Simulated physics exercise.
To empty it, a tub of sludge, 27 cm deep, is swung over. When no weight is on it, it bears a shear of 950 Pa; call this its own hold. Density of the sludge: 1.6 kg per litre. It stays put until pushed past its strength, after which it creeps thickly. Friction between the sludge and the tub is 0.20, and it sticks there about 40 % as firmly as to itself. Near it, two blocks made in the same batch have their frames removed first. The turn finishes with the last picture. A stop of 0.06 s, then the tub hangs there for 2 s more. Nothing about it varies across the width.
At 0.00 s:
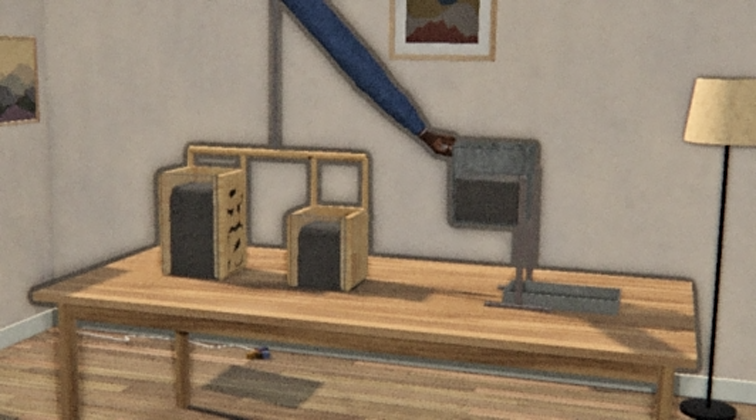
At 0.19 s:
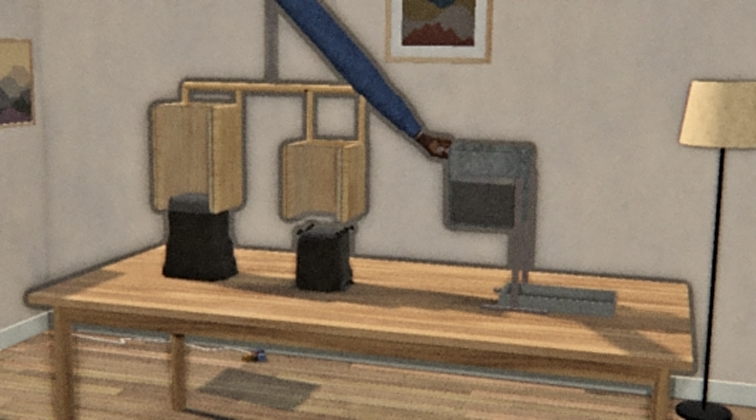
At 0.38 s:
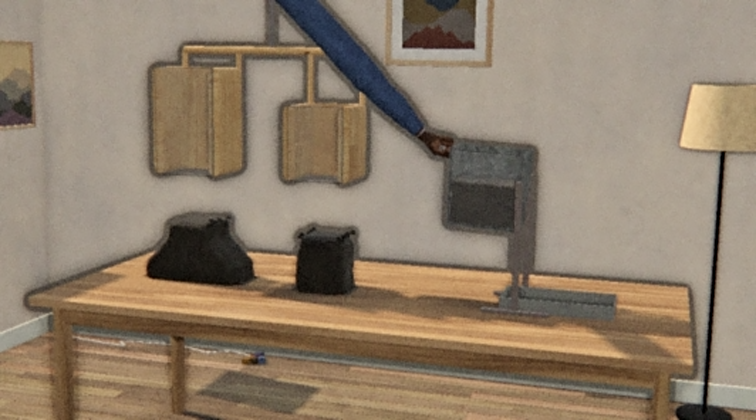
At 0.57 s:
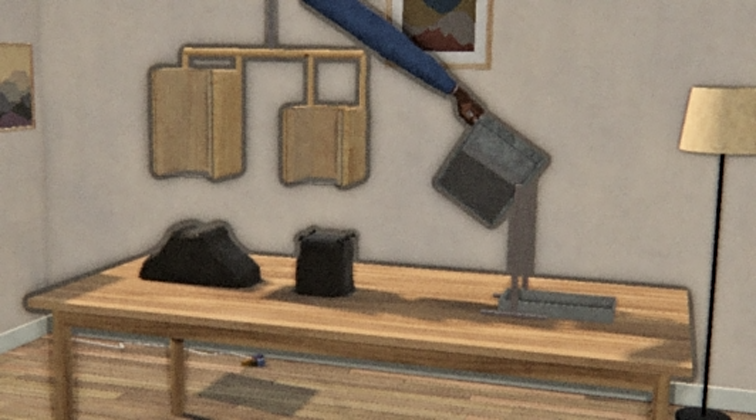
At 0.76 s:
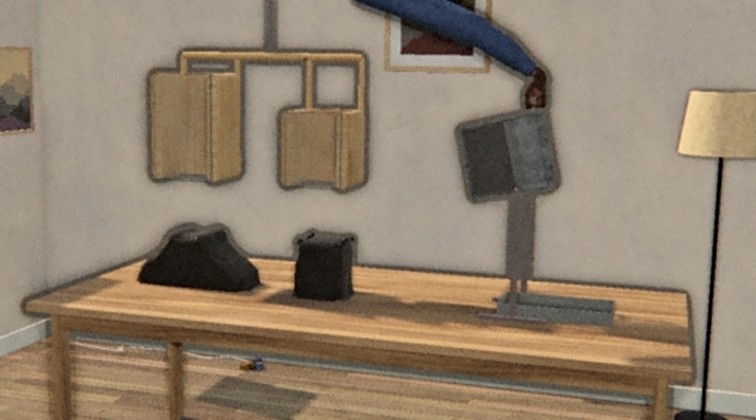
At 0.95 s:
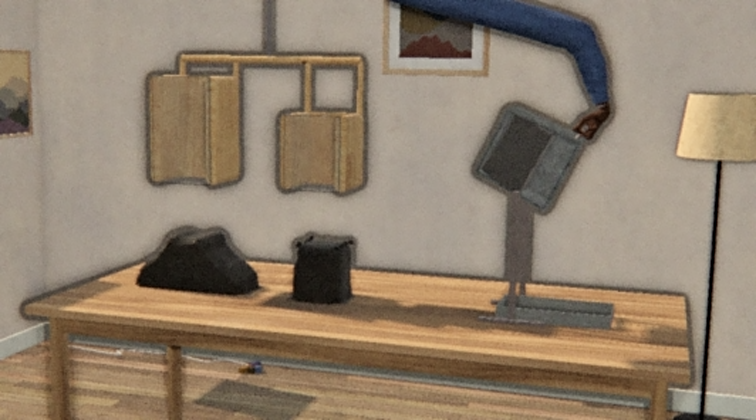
A blue-sleeved arm held a gray tub beside a table while wooden casings rose off two dark blocks; the left block slumped and spread, the right barely changed, and then the arm tilted the tub clockwise.
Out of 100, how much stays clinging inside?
0 %.
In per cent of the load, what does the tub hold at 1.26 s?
It's something like 12 % of the original load.
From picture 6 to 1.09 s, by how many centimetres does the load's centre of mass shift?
About 11 cm.
After 1.09 s, the tub is at 115 degrees and holds 95 %.
After 1.26 s, the tub is at 115 degrees and holds 13 %.
After 1.43 s, the tub is at 115 degrees and holds 0 %.
After 1.60 s, the tub is at 115 degrees and holds 0 %.
After 2.95 s, the tub is at 115 degrees and holds 0 %.
